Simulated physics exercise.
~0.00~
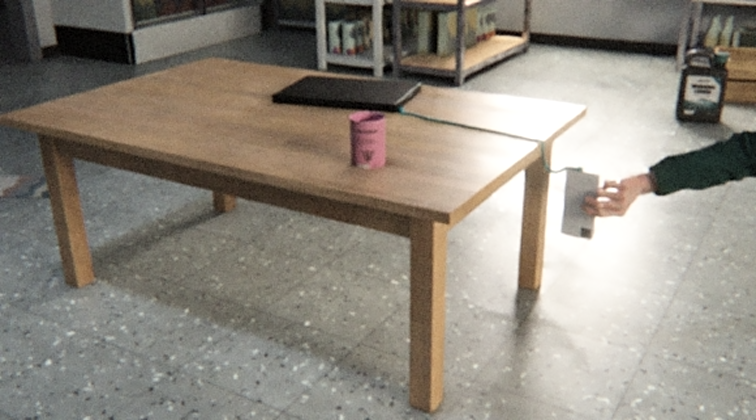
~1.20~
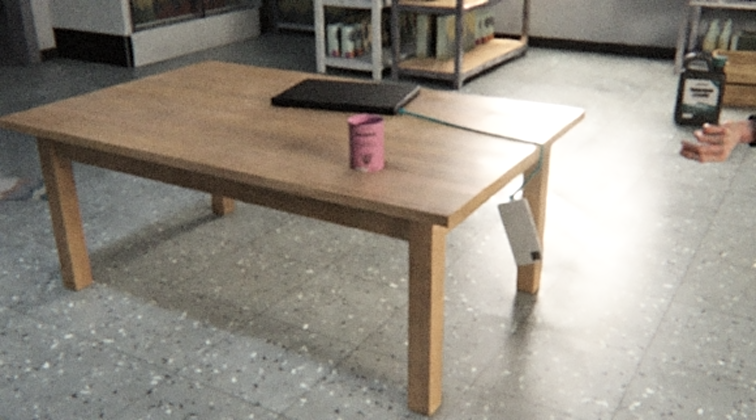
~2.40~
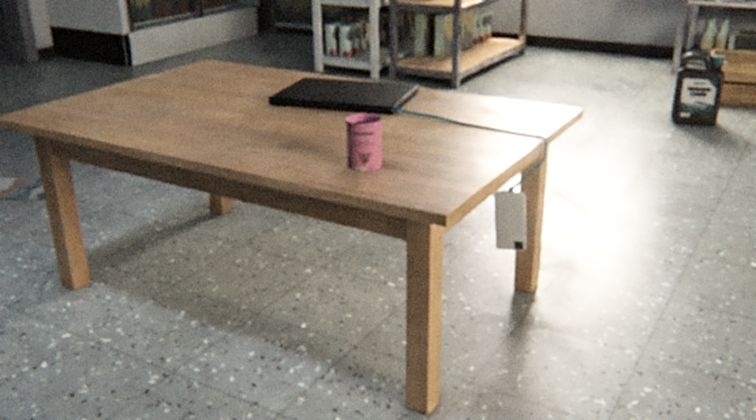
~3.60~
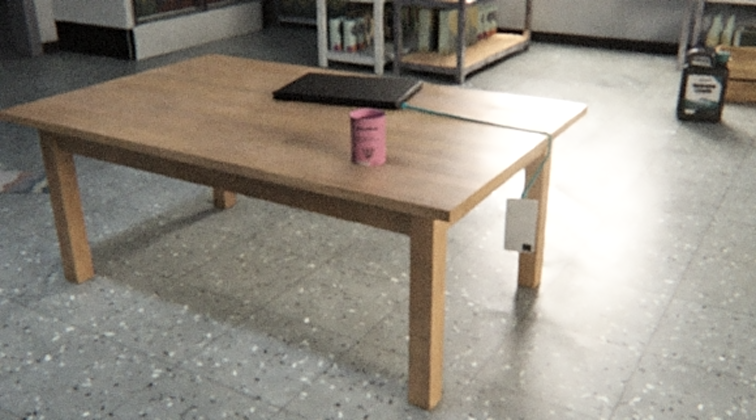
A hand in a dark green sleeve, reaching in from the right, holds a white phone over the speckled grey floor beside a wooden table, seen from slightly above by a gently swaying camera. A thin greenish shoelace runs from the phone across the tabletop toward a black laptop near the back, with a pink cup standing in front. The hand lets go and draws back, and the phone drops a little and swings left toward the table leg, tilting. The hand leaves the view. The phone ends hanging below the table's edge, while the laptop and cup stay put.
